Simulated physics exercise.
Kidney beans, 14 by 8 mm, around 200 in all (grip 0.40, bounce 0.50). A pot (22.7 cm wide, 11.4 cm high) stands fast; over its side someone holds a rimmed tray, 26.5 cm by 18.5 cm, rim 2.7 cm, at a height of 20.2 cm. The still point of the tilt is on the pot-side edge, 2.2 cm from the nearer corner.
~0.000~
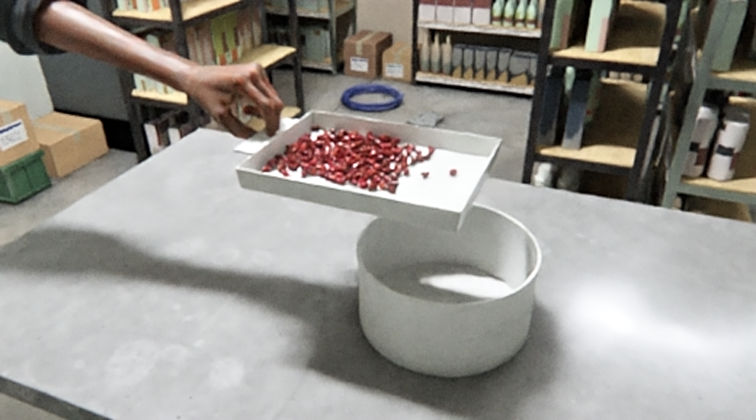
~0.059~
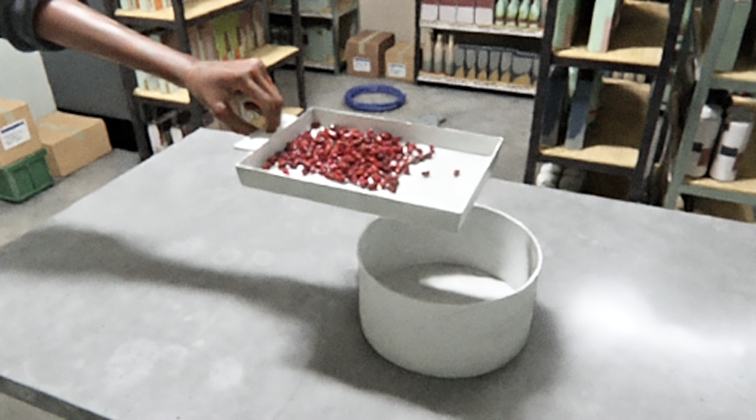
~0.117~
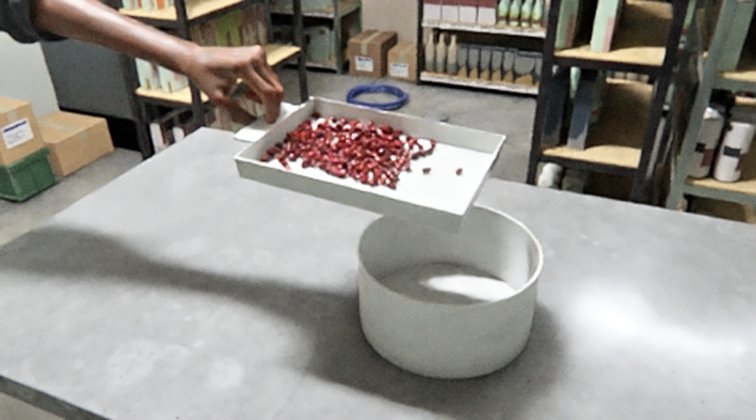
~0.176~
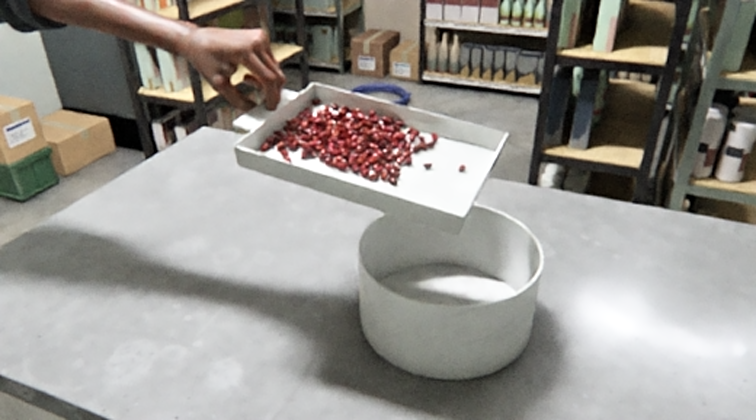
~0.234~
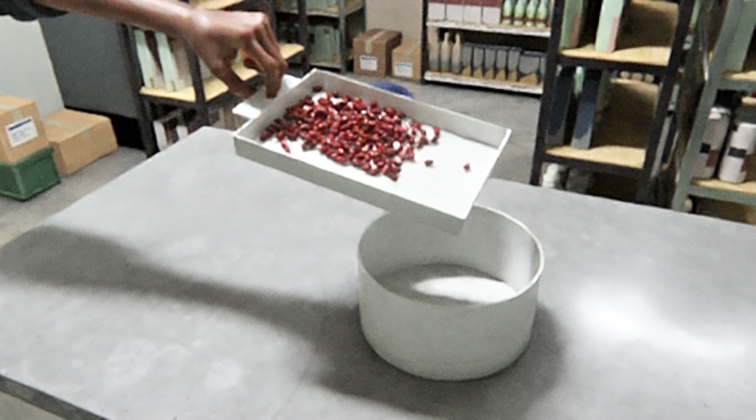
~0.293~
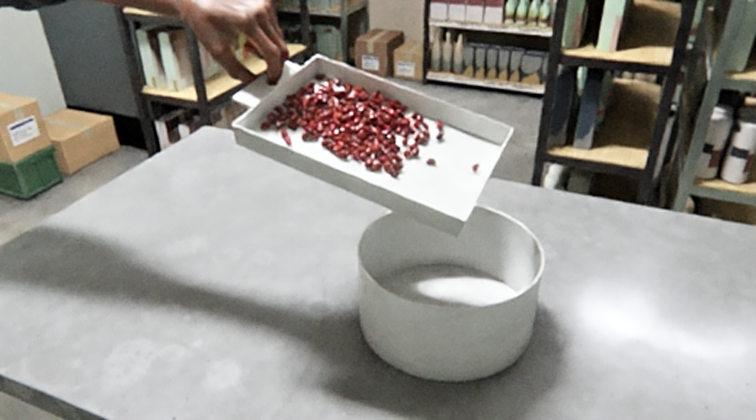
Hand tilting a rimmed white tray of red kidney beans above a round pot, its left side rising as the beans shift slightly.
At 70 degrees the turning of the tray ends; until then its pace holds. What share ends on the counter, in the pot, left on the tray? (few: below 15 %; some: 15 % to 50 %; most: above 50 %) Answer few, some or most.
Counter: Some, pot: Few, tray: Most.
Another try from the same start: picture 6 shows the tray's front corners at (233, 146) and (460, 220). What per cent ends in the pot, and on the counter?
Pot 0, counter 30.
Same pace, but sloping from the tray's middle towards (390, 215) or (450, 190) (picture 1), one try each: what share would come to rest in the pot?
About 0 and 5 per cent.
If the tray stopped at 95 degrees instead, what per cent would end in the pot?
In that case some 0 per cent.
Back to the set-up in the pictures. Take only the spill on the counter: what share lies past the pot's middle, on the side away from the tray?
About 90 per cent.
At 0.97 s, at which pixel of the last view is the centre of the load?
At about (468, 197).
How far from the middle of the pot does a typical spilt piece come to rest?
Some 24 cm.
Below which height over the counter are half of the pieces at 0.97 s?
Roughly 24 cm.
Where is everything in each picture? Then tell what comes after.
Tray tilt 0 degrees, front corners at (238, 167) and (458, 210); middle of the pieces at (348, 154); pot at (447, 246), in the first frame.
Tray tilt 1 degrees, front corners at (238, 164) and (459, 210); middle of the pieces at (348, 152), in the second frame.
Tray tilt 4 degrees, front corners at (238, 156) and (460, 212), lowest corner right front; middle of the pieces at (349, 145), in the third frame.
Tray tilt 8 degrees, front corners at (237, 145) and (461, 214), lowest corner right front; middle of the pieces at (349, 136), in the fourth frame.
Tray tilt 11 degrees, front corners at (236, 135) and (462, 216), lowest corner right front; middle of the pieces at (350, 127), in the fifth frame.
Tray tilt 15 degrees, front corners at (236, 124) and (463, 218), lowest corner right front; middle of the pieces at (357, 121); pot at (449, 248). Its pace works out near 65 degrees a second, in the sixth frame.
Then, at 0.70 s, tilt 42 degrees; the tray holds 100 %, the pot 0 %.
After 0.97 s, tilt 59 degrees; the tray holds 90 %, the pot 0 %.
After 1.35 s, tilt 70 degrees; the tray holds 75 %, the pot 0 %.
At rest (2.7 s), counter 25 %, pot 0 %, tray 75 %.
